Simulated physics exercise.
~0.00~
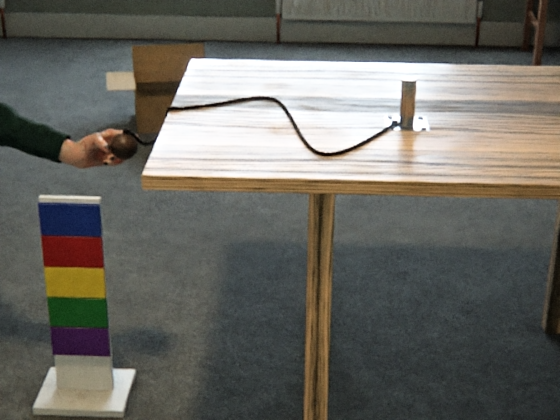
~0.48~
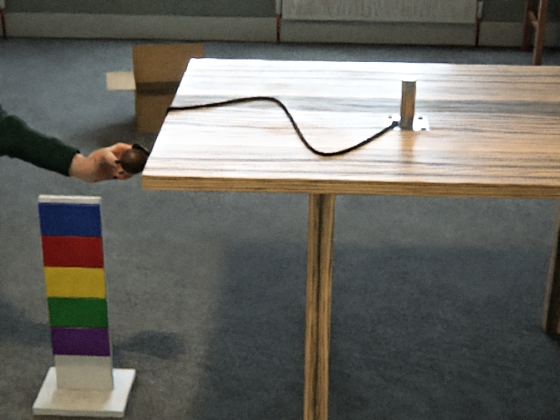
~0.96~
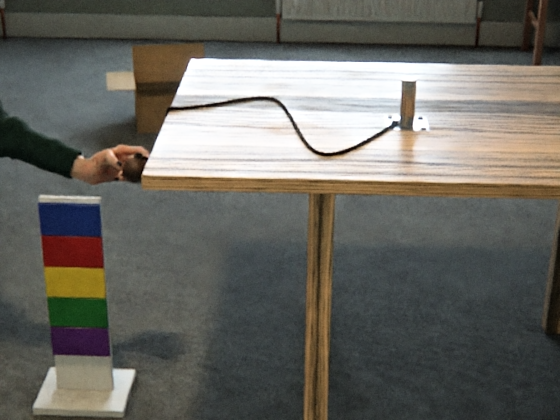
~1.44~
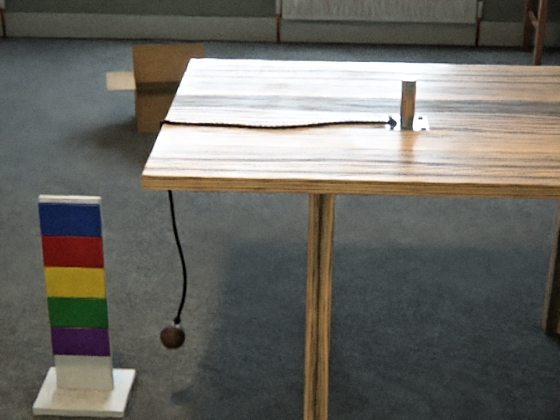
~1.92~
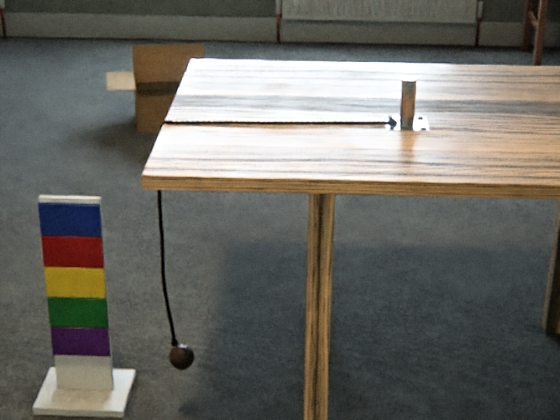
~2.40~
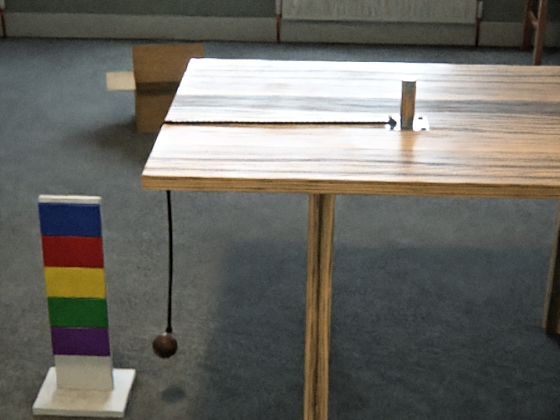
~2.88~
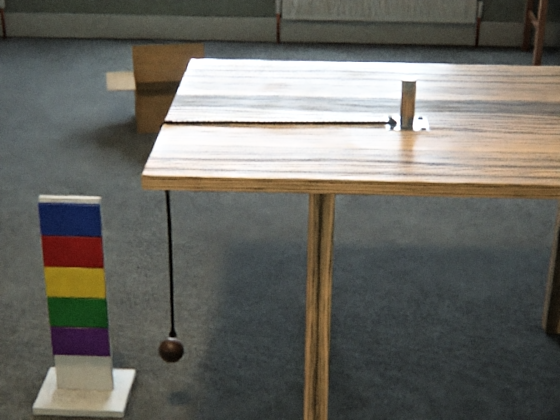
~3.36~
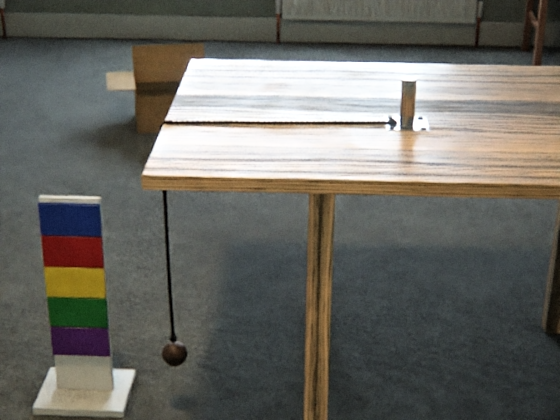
A brown ball is held by a hand at the left end of a striped wooden table, seen from the front and slightly above in a grey-carpeted room. Its dark cord winds back across the tabletop to a short post, while an upright board at lower left shows blue, red, yellow, green and purple bands from top to bottom. The hand moves the ball right against the table's edge and lets go. The ball drops past the green band, pulling the cord straight. It sways slightly and ends hanging below the edge, level with the purple band.
